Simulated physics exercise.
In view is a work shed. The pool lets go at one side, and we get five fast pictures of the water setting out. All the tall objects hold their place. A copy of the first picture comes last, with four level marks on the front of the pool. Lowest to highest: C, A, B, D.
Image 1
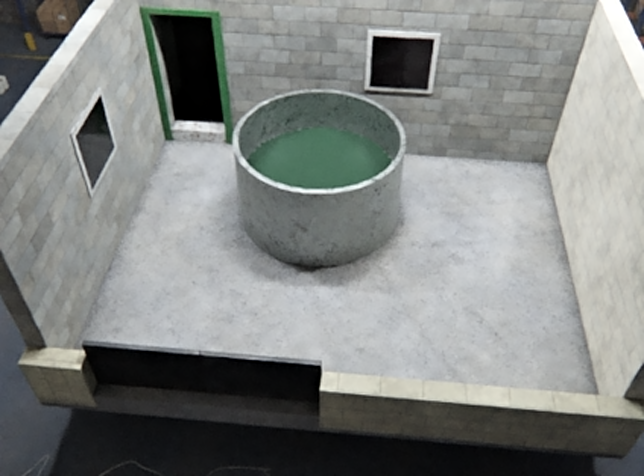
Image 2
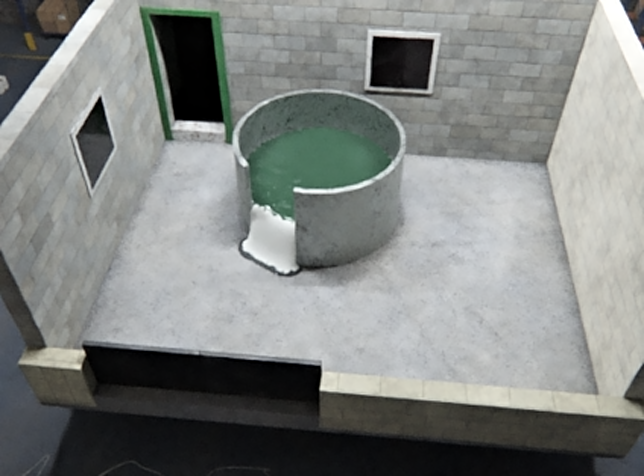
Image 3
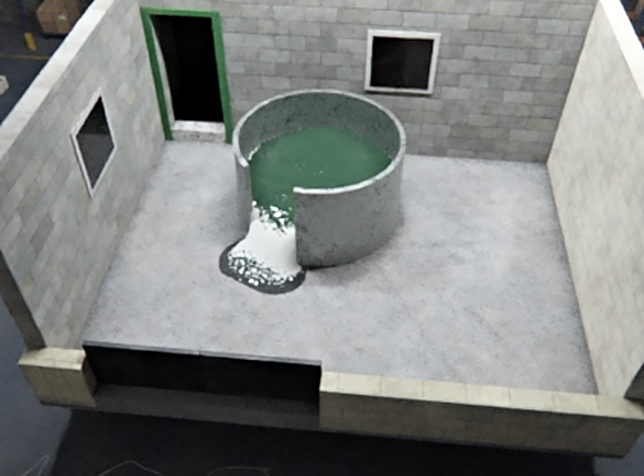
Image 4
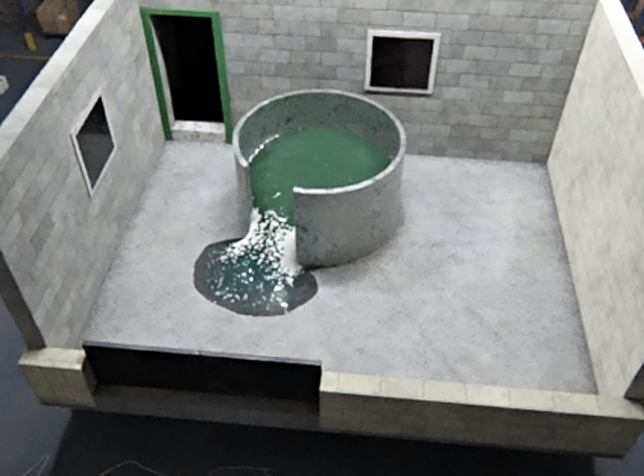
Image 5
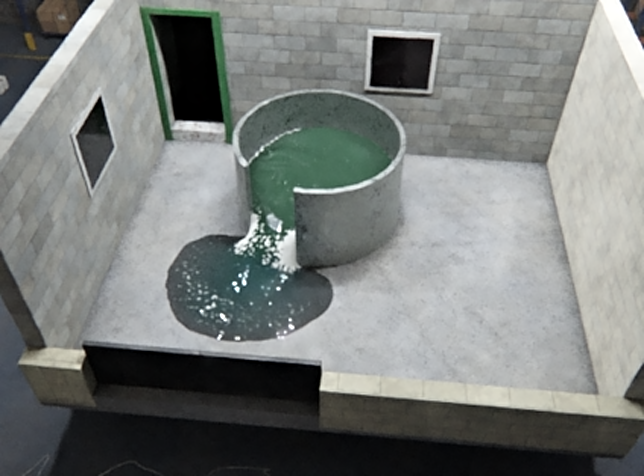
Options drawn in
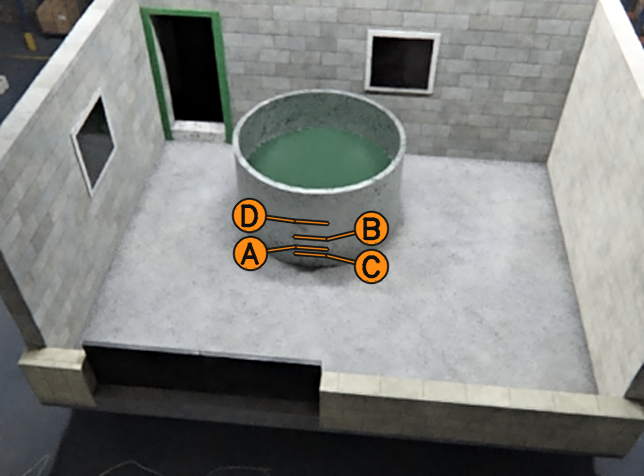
Green water pours through a gap in the round pool and spreads across the floor.
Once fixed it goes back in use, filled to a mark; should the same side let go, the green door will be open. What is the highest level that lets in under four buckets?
D is the one.
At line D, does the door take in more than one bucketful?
No, less.
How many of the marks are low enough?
All of the four.
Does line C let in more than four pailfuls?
No, that is safe.
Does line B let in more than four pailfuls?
No, that is safe.
In orange, A at (311, 248); B at (310, 238); C at (311, 254); D at (310, 222); from the bottom up C, A, B, D.
With A, nothing gets over.
With B, nothing gets over.
With C, nothing gets over.
With D, a splash gets over, under a bucket.
